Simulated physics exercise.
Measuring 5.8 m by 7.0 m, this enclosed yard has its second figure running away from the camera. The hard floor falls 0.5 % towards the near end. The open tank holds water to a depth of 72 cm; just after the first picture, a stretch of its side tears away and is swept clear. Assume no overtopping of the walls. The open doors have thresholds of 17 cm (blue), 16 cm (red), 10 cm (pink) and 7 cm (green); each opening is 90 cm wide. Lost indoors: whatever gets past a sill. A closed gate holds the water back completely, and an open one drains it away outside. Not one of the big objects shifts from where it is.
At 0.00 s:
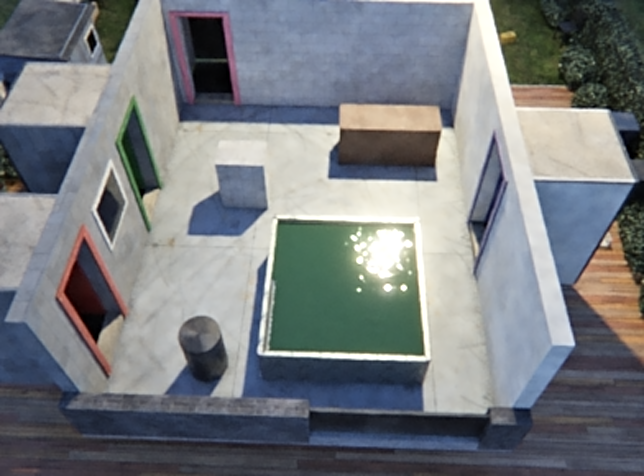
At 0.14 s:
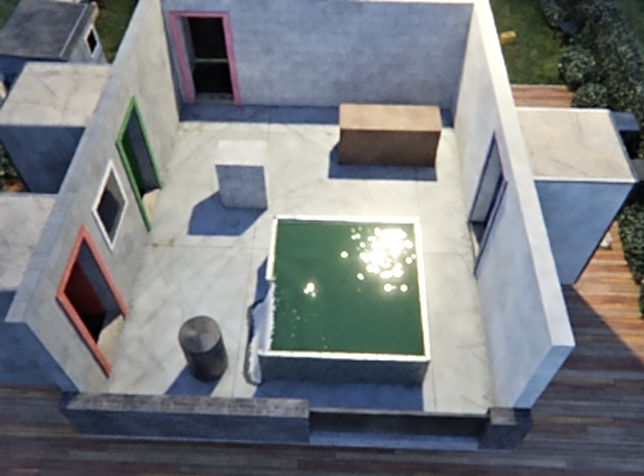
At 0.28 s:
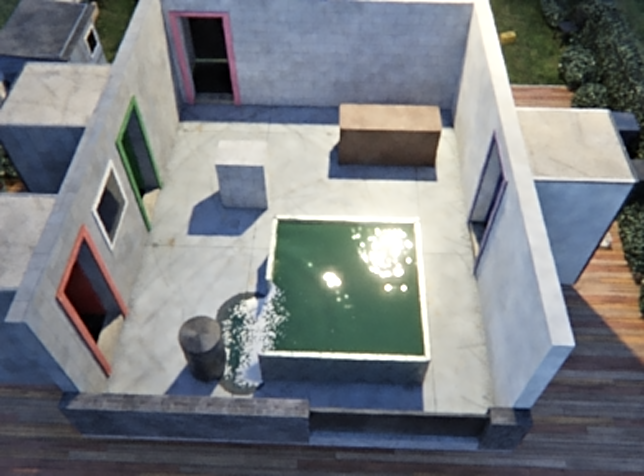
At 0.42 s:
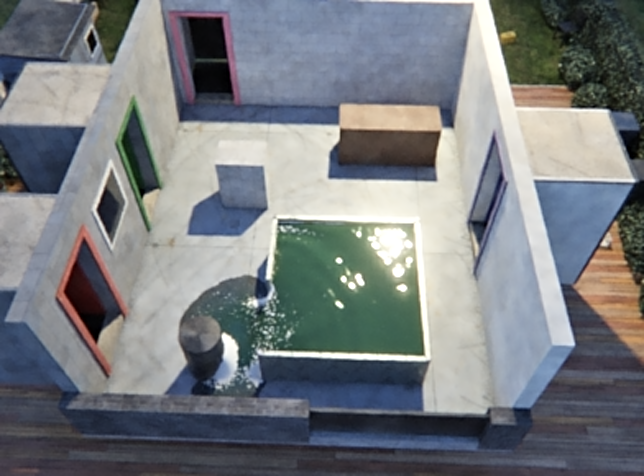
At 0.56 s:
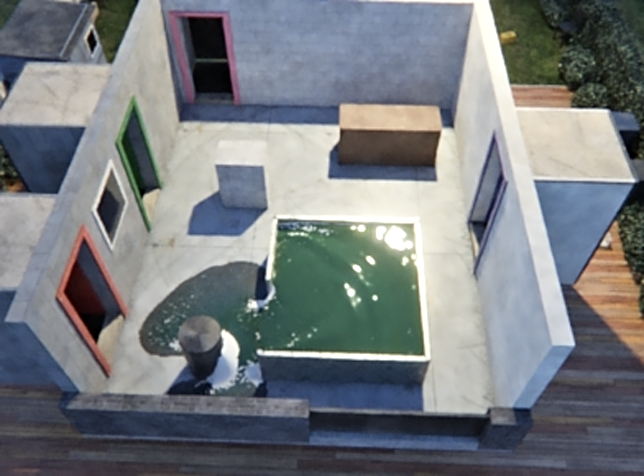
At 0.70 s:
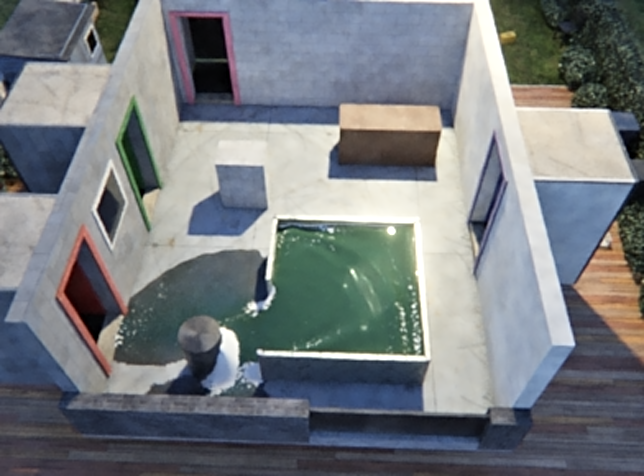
Green water pouring from the left side of a square open tank, spreading across the pale walled yard around a dark cylinder.
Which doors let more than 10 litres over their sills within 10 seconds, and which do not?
Result: The blue door remains within the limit; the red door breaks the limit; the pink door breaks the limit; the green door breaks the limit.
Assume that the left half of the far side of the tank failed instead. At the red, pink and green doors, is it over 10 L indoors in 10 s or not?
At red the amount is beneath the mark, at pink it is higher than the mark, and at green it is higher than the mark.
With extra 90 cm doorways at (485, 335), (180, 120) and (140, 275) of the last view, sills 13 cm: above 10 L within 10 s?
In turn: Not over, past it, past it.
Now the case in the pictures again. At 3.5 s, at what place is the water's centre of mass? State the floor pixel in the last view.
(275, 297).
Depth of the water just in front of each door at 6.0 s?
Depths: Blue door 2 cm, red door 16 cm, pink door 23 cm, green door 9 cm.
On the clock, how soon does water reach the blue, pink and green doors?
Arrival times: Blue 4.5 seconds, pink 2.8 seconds, green 1.6 seconds.
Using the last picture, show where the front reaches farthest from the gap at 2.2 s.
Around pixel (173, 146).
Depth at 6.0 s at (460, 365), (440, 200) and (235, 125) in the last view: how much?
Reading - approx. 5 / 3 / 12 cm.
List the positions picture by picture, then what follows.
The open tank at (345, 284) is whole and still, 72 cm deep, in the first picture.
Water pours out at (269, 331) and has run 0.7 m, to (251, 379); typically 9 cm deep outside, 72 cm at the open tank's back, in the second picture.
Water pours out at (269, 332) and has run 1.0 m, to (231, 303); typically 13 cm deep outside, 72 cm at the open tank's back, in the third picture.
The front is at a hidden place, 1.4 m from the gap at (269, 333); 2.0 m2 of floor is under water; 72 cm left at the back of the open tank, in the fourth picture.
Water pours out at (269, 333) and has run 2.0 m, to (151, 320); typically 6 cm deep outside, 72 cm at the open tank's back, in the fifth picture.
The front is at (128, 306), 2.4 m from the gap at (269, 333); 4.7 m2 of floor is under water; 67 cm left at the back of the open tank, in the sixth picture.
After 1.4 s water covers 20 % of the floor and is deepest (58 cm) near (242, 360); blue door not reached, red door 29 cm at the sill, 51 L in, pink door not reached, green door not reached.
After 2.2 s water covers 35 % of the floor and is deepest (46 cm) near (230, 360); blue door not reached, red door 34 cm at the sill, 123 L in, pink door not reached, green door 12 cm at the sill, 1 L in.
After 3.5 s water covers 55 % of the floor and is deepest (34 cm) near (99, 412); blue door not reached, red door 27 cm at the sill, 213 L in, pink door 22 cm at the sill, 17 L in, green door 12 cm at the sill, 19 L in.
After 6.0 s water covers 90 % of the floor and is deepest (26 cm) near (111, 413); blue door 2 cm at the sill, 0 L in, red door 16 cm at the sill, 245 L in, pink door 23 cm at the sill, 188 L in, green door 9 cm at the sill, 45 L in.
After 10.0 s water covers 100 % of the floor and is deepest (16 cm) near (450, 246); blue door 15 cm at the sill, 0 L in, red door 11 cm at the sill, 248 L in, pink door 12 cm at the sill, 320 L in, green door 7 cm at the sill, 52 L in.
